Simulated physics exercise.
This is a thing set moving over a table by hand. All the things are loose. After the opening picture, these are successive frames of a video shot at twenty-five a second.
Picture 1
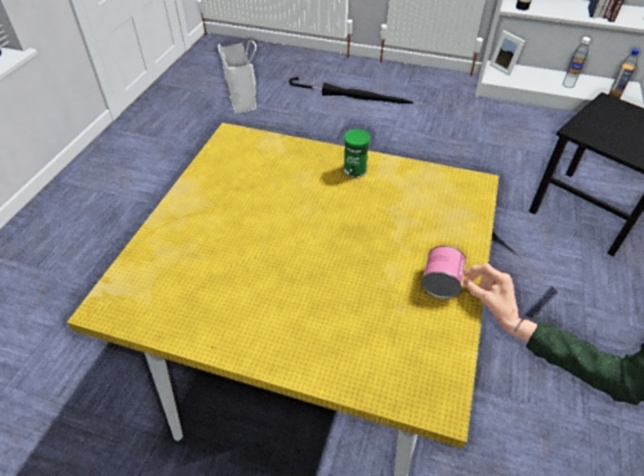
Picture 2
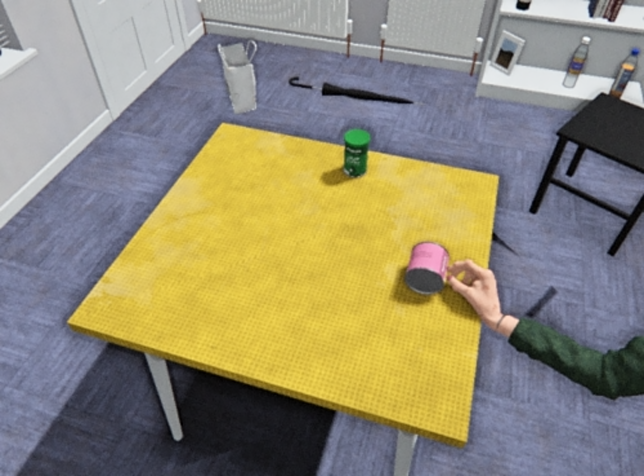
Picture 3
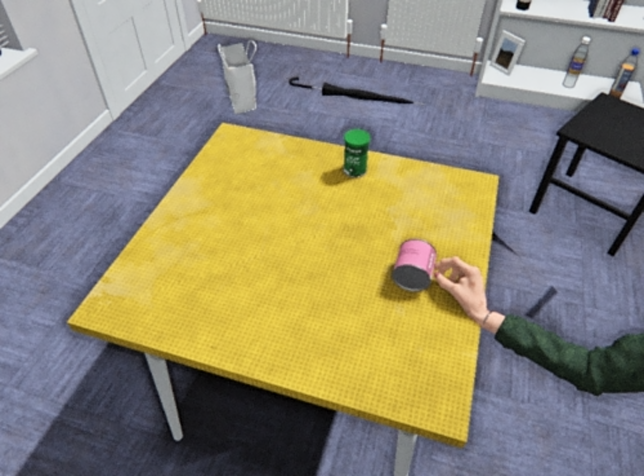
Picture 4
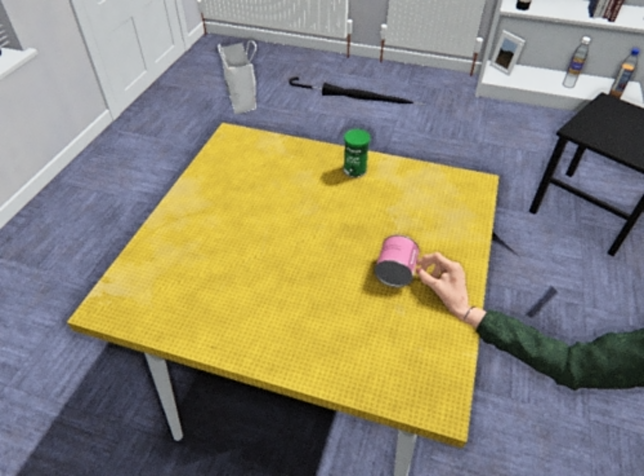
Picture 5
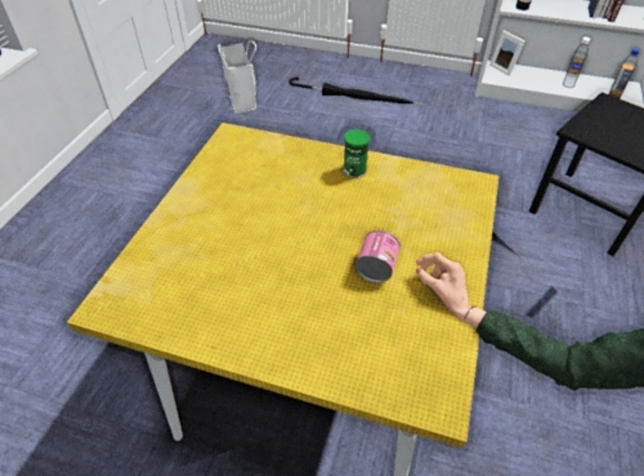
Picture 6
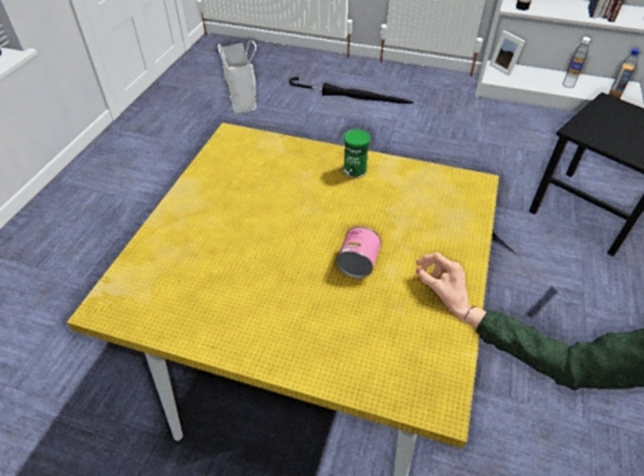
A pink tin lying on its side was pushed leftward across a yellow table by a hand in a green sleeve, then kept rolling left after the hand stopped, while a green tin stayed still.
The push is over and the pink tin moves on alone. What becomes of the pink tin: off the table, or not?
The pink tin falls off the table.
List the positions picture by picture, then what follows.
Under the hand; pink tin (444, 272), in the first frame.
Under the hand; pink tin (427, 268), in the second frame.
Under the hand; pink tin (415, 265), in the third frame.
Pink tin (397, 261), in the fourth frame.
Pink tin (378, 256) displaced a little, in the fifth frame.
Pink tin (359, 252) displaced about its own width, in the sixth frame.
Then, 0.40 s past the last view, pink tin displaced well along near (205, 216).
Then, 0.80 s past the last view, pink tin now off the table.
Finally, off the table, pink tin.
